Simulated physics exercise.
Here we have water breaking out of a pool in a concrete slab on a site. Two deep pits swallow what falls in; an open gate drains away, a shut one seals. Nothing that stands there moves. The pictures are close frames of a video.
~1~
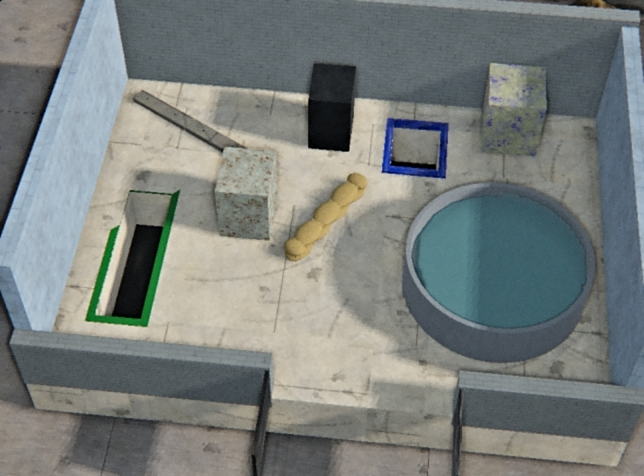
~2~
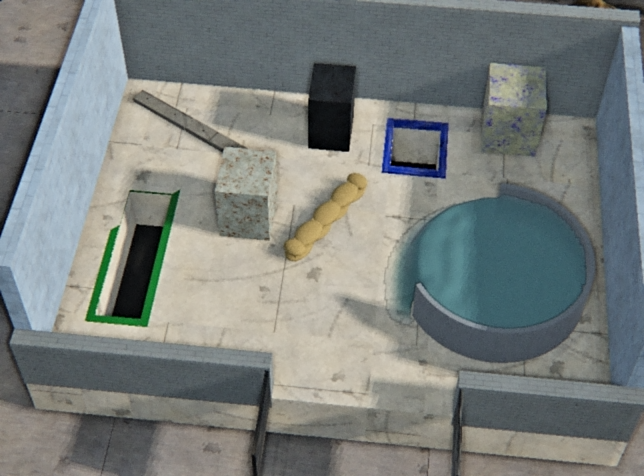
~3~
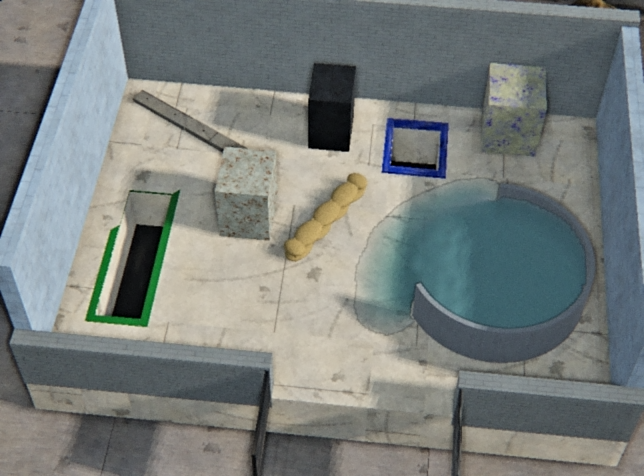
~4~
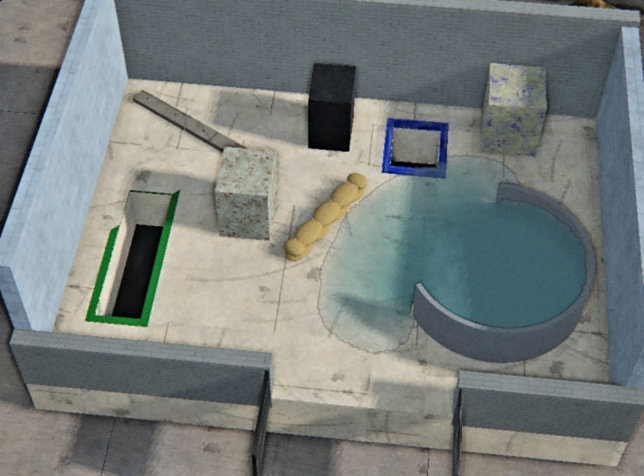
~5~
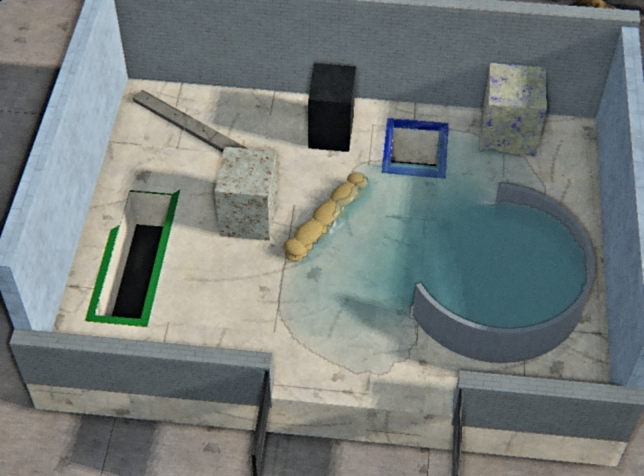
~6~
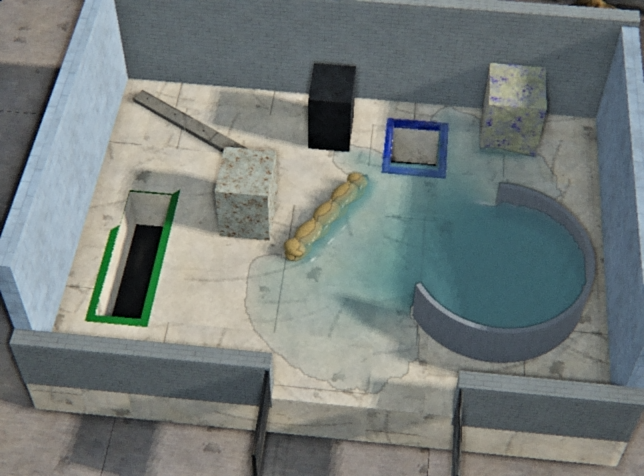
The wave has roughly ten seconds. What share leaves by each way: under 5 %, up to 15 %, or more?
One by one: The gate takes from 5 to 15 %; the green pit takes over 15 %; the blue pit takes over 15 %.
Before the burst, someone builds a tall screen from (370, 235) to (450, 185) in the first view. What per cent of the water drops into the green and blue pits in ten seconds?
Parts in a hundred: Green 30, blue 4.
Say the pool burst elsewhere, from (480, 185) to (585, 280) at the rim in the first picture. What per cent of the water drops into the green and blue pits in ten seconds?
Parts in a hundred: Green 6, blue 20.
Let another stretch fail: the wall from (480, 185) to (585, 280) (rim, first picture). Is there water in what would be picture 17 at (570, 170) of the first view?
Answer: Covered.
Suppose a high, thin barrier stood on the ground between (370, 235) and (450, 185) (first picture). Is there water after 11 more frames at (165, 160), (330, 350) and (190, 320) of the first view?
One after the other: Dry, wet, covered.
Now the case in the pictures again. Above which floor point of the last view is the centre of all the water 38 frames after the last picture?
Roughly at (352, 225).
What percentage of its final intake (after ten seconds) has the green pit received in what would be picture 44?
Near 65 in a hundred.
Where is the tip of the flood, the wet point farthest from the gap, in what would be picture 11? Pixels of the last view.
Roughly at (132, 334).
A moment on, water covers 45 % of the floor; the gate 0 %, the green pit 0 %, the blue pit 4 %.
Next, water covers 55 % of the floor; the gate 1 %, the green pit 2 %, the blue pit 9 %.
Then, water covers 75 % of the floor; the gate 2 %, the green pit 6 %, the blue pit 16 %.
Later, water covers 85 % of the floor; the gate 7 %, the green pit 16 %, the blue pit 20 %.
In the end, water covers 90 % of the floor; the gate 11 %, the green pit 23 %, the blue pit 21 %.
